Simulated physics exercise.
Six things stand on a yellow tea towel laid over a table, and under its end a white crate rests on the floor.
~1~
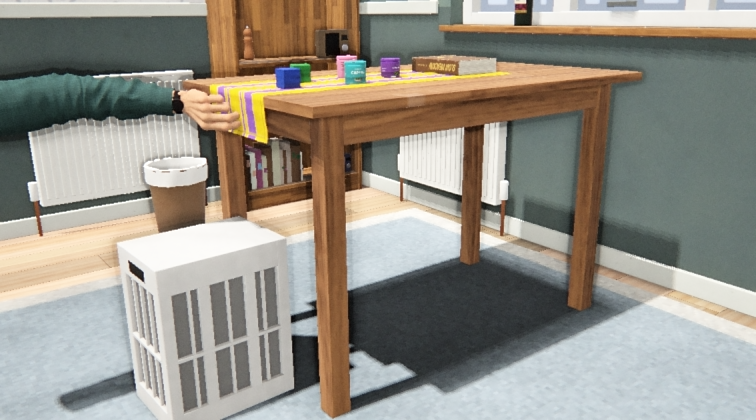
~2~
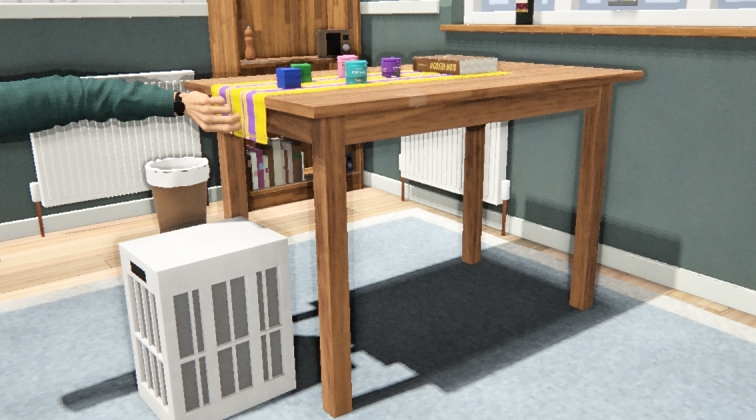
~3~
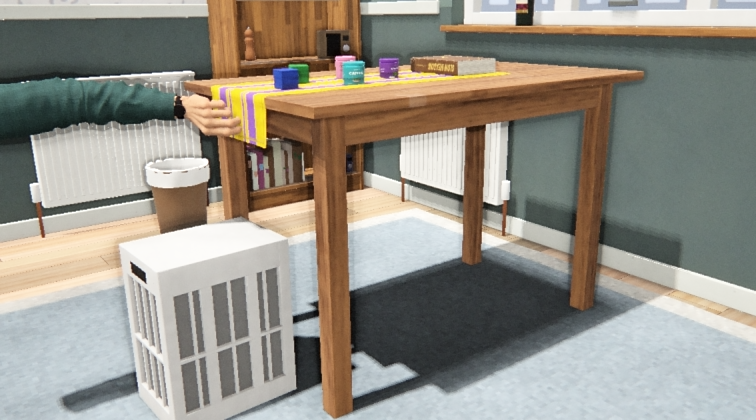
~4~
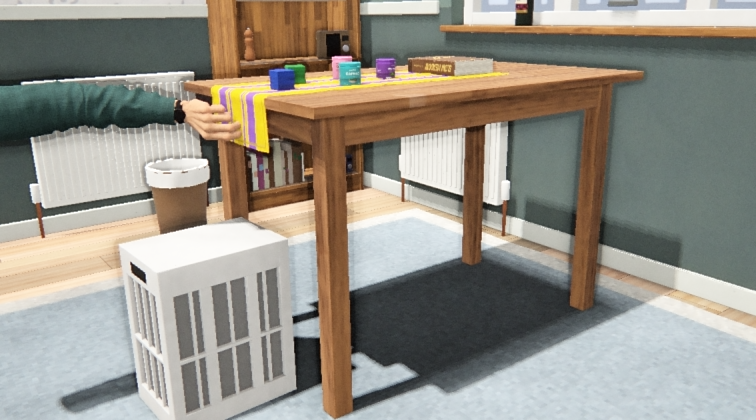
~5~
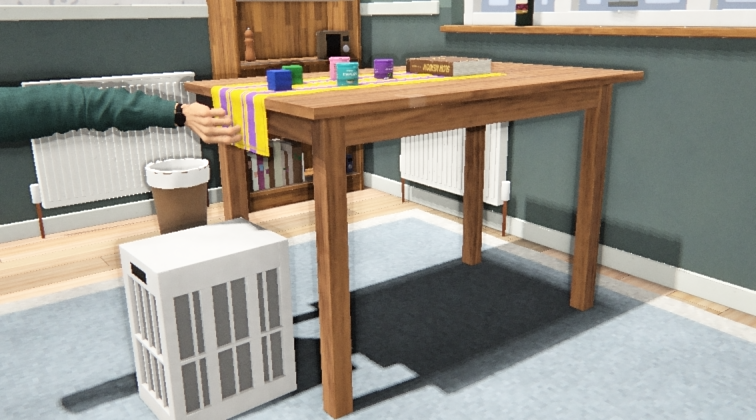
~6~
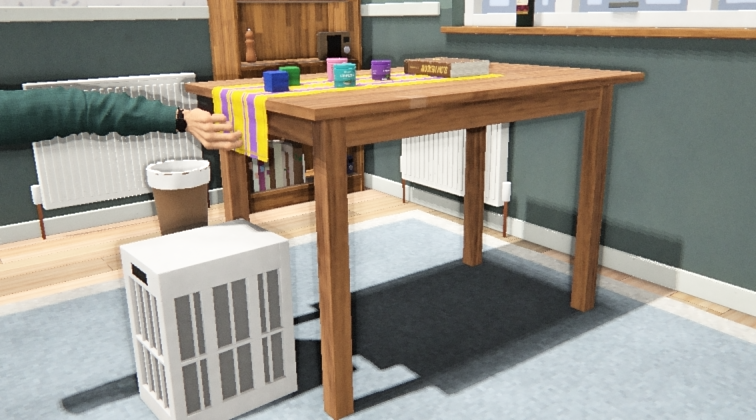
In a room with green walls, a hand at the left slowly draws a yellow striped cloth leftward over a wooden table's edge, above a white crate, and the colourful pots and cubes and a box shift slightly left with it.
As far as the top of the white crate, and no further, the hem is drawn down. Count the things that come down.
Exactly two drop.
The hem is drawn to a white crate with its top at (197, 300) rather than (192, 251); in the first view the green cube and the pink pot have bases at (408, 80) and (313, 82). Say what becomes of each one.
The green cube remains up; the pink pot goes over.
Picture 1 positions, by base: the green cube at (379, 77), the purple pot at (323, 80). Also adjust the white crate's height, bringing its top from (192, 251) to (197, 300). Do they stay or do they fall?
In the end the green cube is still on top and the purple pot is no longer on top.
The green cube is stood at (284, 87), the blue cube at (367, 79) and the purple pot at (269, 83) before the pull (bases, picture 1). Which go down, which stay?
The green cube drops off; the blue cube keeps its place on top; the purple pot is carried off.
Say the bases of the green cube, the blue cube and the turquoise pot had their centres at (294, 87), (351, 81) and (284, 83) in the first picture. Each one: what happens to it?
Here's what happens: The green cube leaves its perch, the blue cube remains aboard, the turquoise pot leaves its perch.
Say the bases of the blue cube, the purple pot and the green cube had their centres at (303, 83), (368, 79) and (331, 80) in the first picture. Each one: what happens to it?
My call: The blue cube takes a tumble; the purple pot hangs on; the green cube hangs on.
A little later, hem near (242, 178); all still up.
Next, hem near (243, 212); blue cube gone.
Later still, hem on the crate; blue cube and green cube gone.
When it is over, hem on the crate; blue cube and green cube gone. It carries off two.
